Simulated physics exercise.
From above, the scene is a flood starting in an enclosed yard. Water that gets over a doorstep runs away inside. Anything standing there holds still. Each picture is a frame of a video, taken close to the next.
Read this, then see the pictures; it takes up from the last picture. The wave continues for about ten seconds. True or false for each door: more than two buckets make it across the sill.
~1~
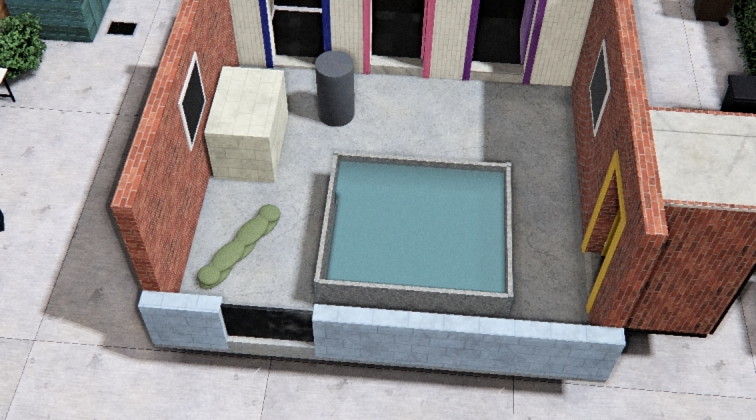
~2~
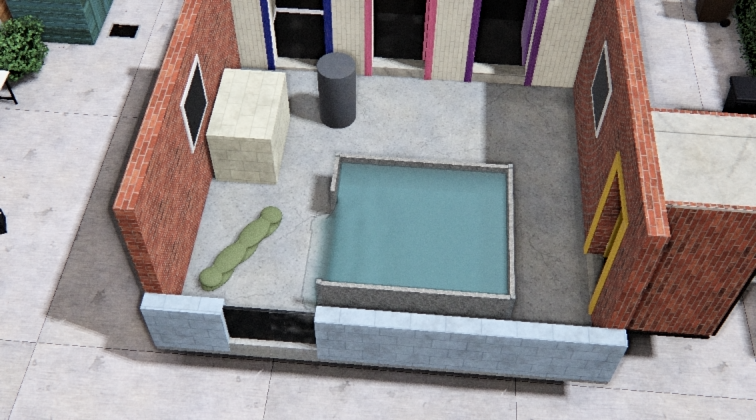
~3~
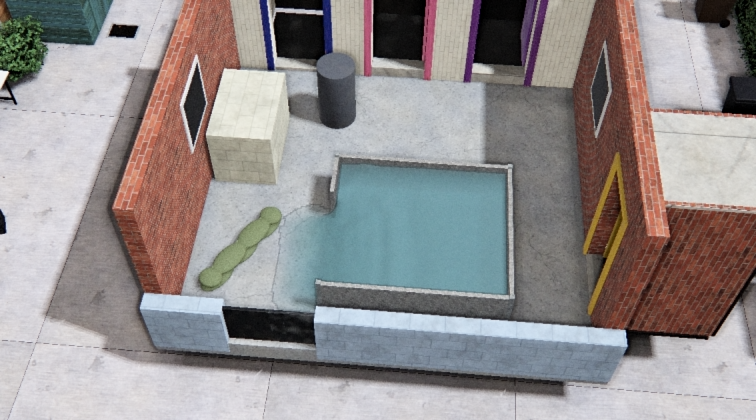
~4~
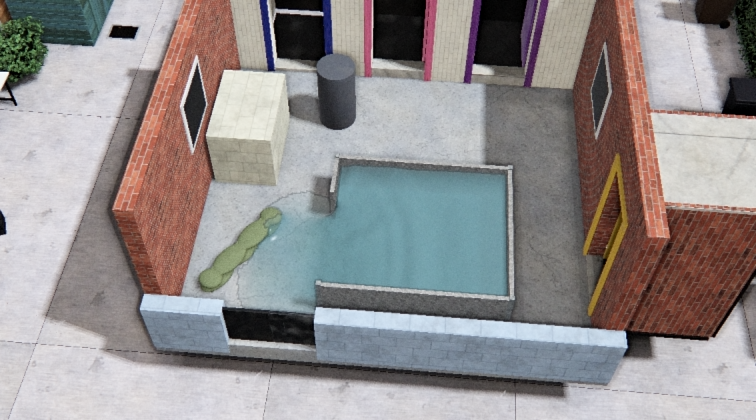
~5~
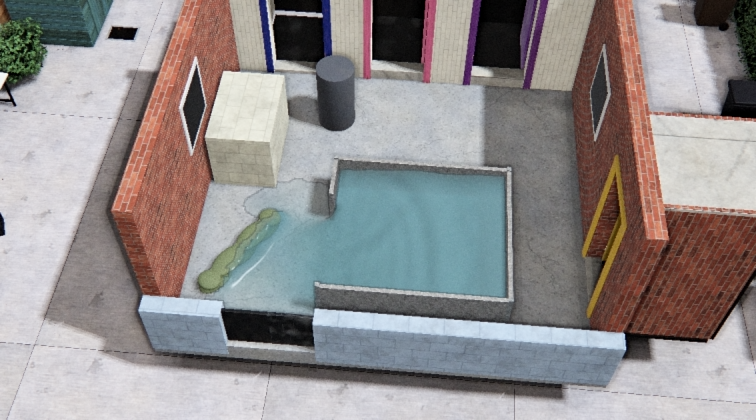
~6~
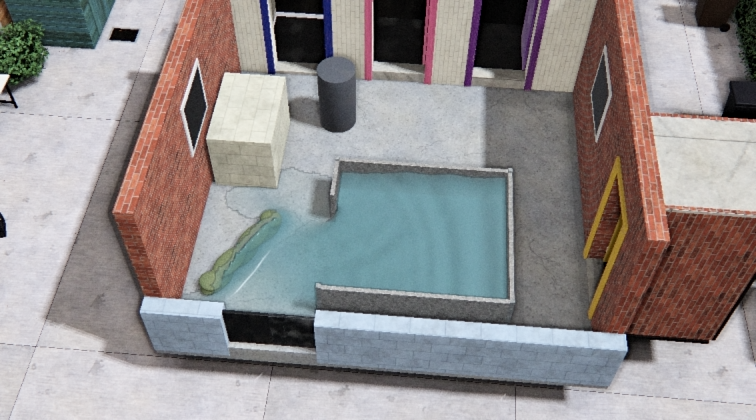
Purple door: False; yellow door: True; blue door: True; pink door: False.
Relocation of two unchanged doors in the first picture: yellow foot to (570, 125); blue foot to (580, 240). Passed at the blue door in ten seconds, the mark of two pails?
For the blue door, it remains below.
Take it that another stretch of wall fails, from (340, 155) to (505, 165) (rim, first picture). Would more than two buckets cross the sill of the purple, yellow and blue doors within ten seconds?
Going through them, the purple one clears the cutoff, the yellow one clears the cutoff, the blue one clears the cutoff.
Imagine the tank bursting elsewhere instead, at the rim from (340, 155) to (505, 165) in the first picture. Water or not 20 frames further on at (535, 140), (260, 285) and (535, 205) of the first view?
In turn: Inundated, then untouched, then inundated.
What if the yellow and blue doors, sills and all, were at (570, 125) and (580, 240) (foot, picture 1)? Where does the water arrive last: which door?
That's the one in yellow.
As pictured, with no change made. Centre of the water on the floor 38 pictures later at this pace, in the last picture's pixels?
I'd point to (367, 225).
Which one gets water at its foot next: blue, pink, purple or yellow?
The blue door, I reckon.
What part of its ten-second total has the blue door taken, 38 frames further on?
Near 15 %, I'd say.
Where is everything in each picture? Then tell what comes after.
The first picture shows the water tank at (418, 223) is whole and still.
In the second picture, the front is at (314, 307), out from the gap at (329, 254).
In the third picture, the front is at a hidden place, out from the gap at (329, 255).
In the fourth picture, water pours out at (329, 256) and has run to (273, 208).
In the fifth picture, the front is at (211, 298), out from the gap at (328, 257).
In the sixth picture, water pours out at (329, 258) and has run to a hidden place.
A moment on, water covers 25 % of the floor; the purple door not reached, the yellow door not reached, the blue door not reached, the pink door not reached.
Next, water covers 35 % of the floor; the purple door not reached, the yellow door not reached, the blue door wet at the sill, nothing in, the pink door not reached.
Then, water covers 55 % of the floor; the purple door not reached, the yellow door not reached, the blue door under two buckets in, the pink door wet at the sill, nothing in.
Later, water covers 90 % of the floor; the purple door wet at the sill, nothing in, the yellow door under two buckets in, the blue door under two buckets in, the pink door wet at the sill, nothing in.
In the end, water covers 95 % of the floor; the purple door wet at the sill, nothing in, the yellow door over two buckets in, the blue door over two buckets in, the pink door wet at the sill, nothing in.
